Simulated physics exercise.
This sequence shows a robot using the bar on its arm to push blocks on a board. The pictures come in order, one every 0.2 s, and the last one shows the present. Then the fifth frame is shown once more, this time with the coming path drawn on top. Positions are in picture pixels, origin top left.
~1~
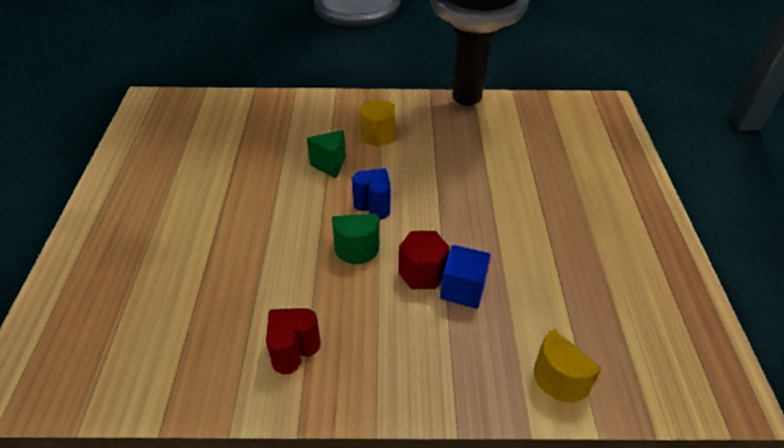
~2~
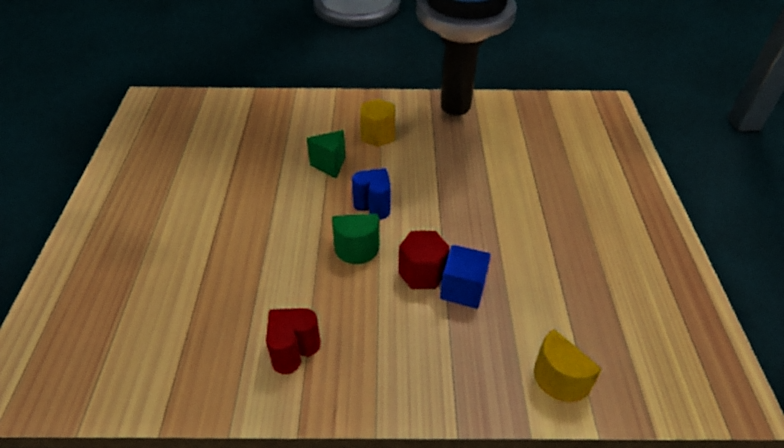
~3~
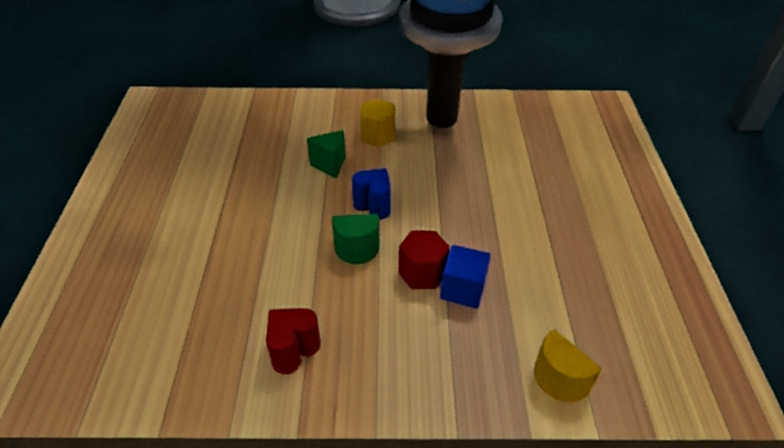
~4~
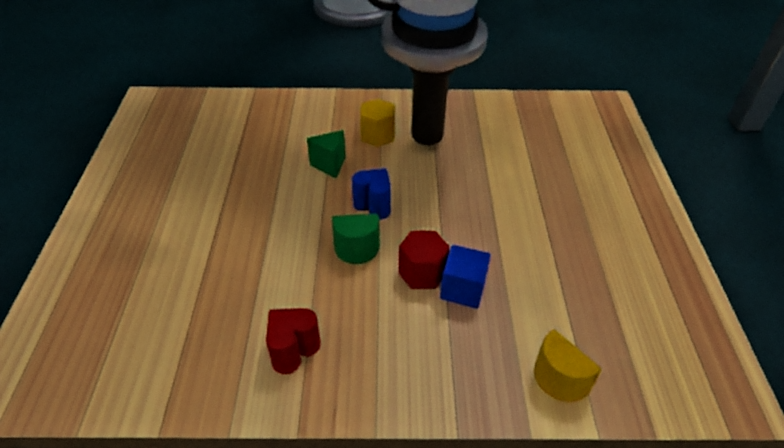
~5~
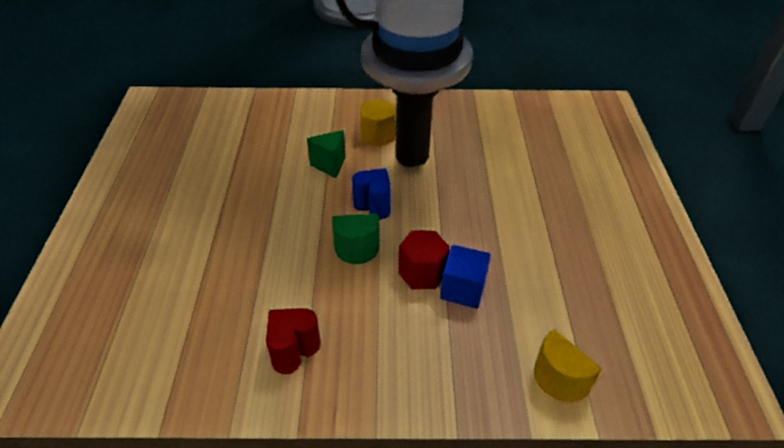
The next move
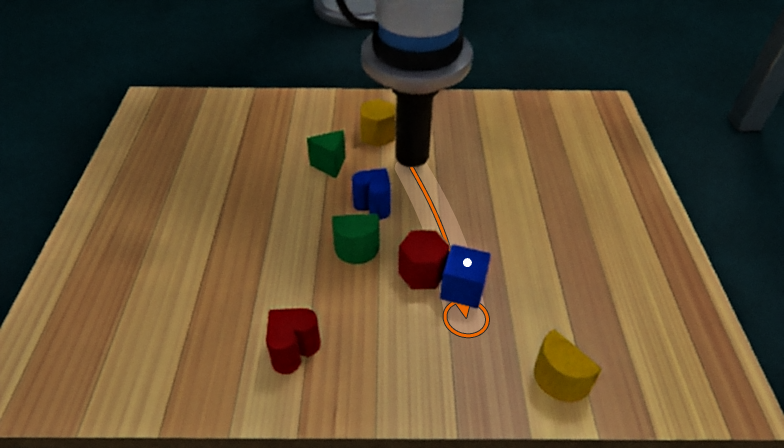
Robot arm lowering its dark bar down and left across a striped wooden board, the scattered coloured blocks staying still.
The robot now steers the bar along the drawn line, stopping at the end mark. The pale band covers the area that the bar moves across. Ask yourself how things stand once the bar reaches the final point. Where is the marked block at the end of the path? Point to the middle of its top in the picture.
That would be at about pixel (498, 324).
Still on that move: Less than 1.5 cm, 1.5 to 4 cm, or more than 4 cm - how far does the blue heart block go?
Less than 1.5 cm.
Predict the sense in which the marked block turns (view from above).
It turns round anticlockwise.
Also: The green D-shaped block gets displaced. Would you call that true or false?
This is false.
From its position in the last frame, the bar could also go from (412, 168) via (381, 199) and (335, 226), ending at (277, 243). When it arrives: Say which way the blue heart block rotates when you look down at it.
Top view: Counterclockwise.
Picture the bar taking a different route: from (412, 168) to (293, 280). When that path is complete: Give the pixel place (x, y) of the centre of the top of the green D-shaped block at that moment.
It should be at (349, 249) by then.
The drawn path runs from (412, 168) through (433, 209) and (452, 259) to (466, 318); the dot is on the blue square.
The first path, step by step. One third of the way, bar at (435, 200); nothing pushed yet.
Two thirds of the way, bar at (453, 249); red hexagonal block at (421, 251); blue square at (469, 266).
At the end, bar at (468, 308); green D-shaped block not moved; blue heart block not moved; red hexagonal block at (417, 255), turned 20° clockwise; blue square at (498, 324), turned 55° anticlockwise.
